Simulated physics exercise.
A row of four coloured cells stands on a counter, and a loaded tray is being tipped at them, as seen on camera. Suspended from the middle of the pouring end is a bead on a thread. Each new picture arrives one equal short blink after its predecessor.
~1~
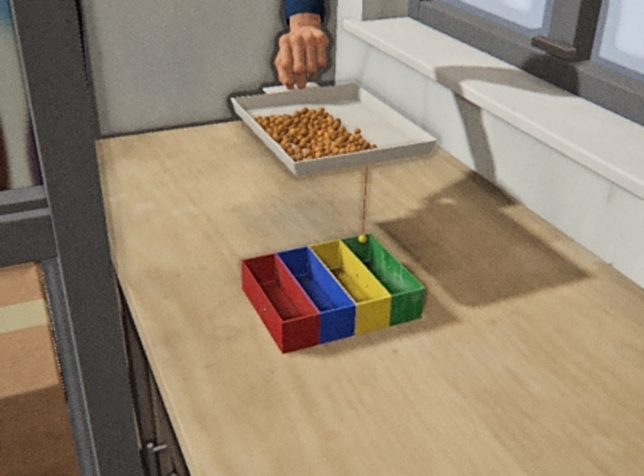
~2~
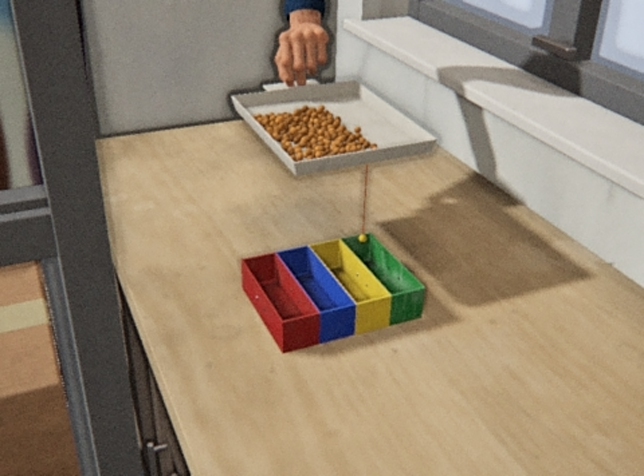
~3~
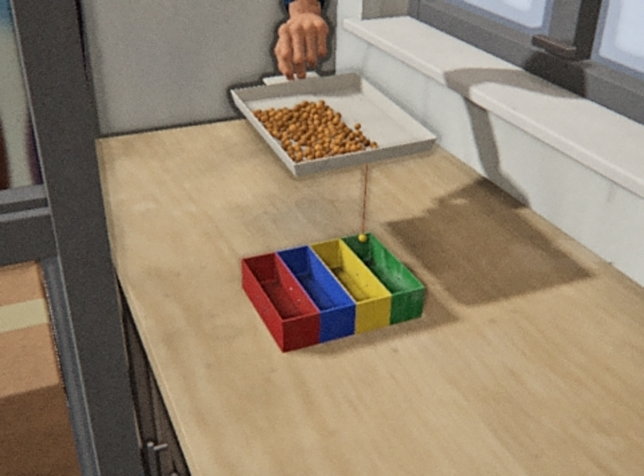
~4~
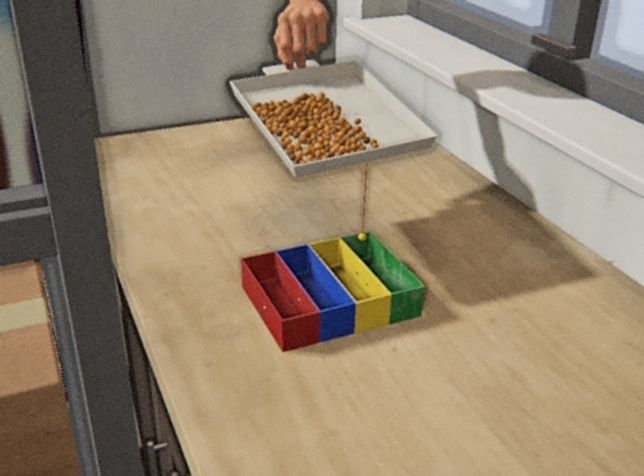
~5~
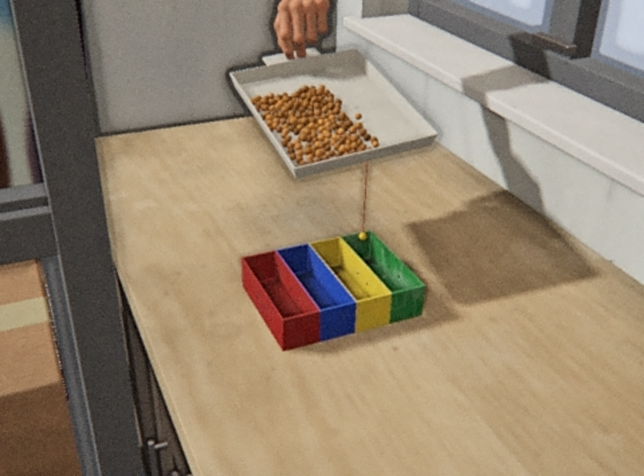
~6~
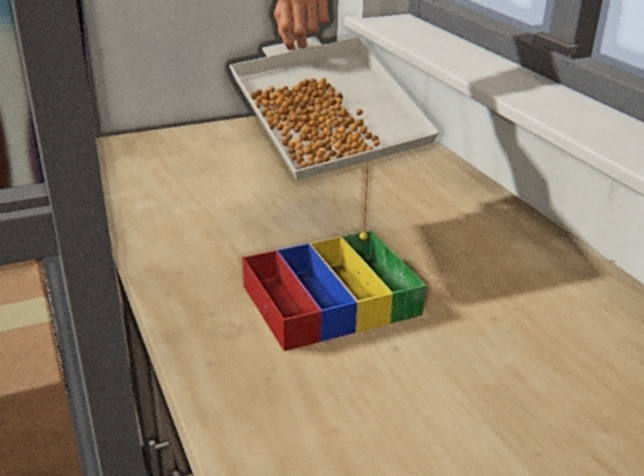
A hand slowly tilting a tray of roasted chickpeas above red, blue, yellow and green cells, its front left corner dipping slightly.
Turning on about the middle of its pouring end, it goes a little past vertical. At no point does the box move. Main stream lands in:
Blue.
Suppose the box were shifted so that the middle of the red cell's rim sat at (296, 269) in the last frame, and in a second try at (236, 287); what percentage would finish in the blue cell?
Respectively 40 % and 10 %.
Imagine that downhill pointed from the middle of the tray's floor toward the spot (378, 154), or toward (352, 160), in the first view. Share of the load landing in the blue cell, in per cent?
Somewhere close to 0 % the first time, 40 % the second.
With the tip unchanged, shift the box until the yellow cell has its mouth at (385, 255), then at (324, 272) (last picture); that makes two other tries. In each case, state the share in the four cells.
Trial 1 near 80 %, trial 2 near 100 %.
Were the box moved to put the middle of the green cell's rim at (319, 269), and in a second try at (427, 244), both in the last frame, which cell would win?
The green cell, and then red.
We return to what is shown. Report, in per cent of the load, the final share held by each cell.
Approximate shares in per cent - red cell 10, blue cell 50, yellow cell 30, green cell 10.
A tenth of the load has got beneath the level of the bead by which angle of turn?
It is at around 105 degrees.
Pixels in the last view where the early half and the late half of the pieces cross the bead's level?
Near (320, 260) and later near (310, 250).
Soon, tray tipped steeply; nearly all on the tray; a stray few falling or outside the box.
A while on, tray tipped right over; nearly all on the tray; a stray few in the blue cell; a stray few in the yellow cell; a stray few in the red cell; a stray few falling or outside the box.
Towards the end, tray tipped past a quarter turn; about half in the blue cell; about a quarter in the yellow cell; a small part in the red cell; a small part in the green cell; a stray few falling or outside the box.
Finally, tray tipped past a quarter turn; about half in the blue cell; about a quarter in the yellow cell; a small part in the red cell; a small part in the green cell; a stray few outside the box.
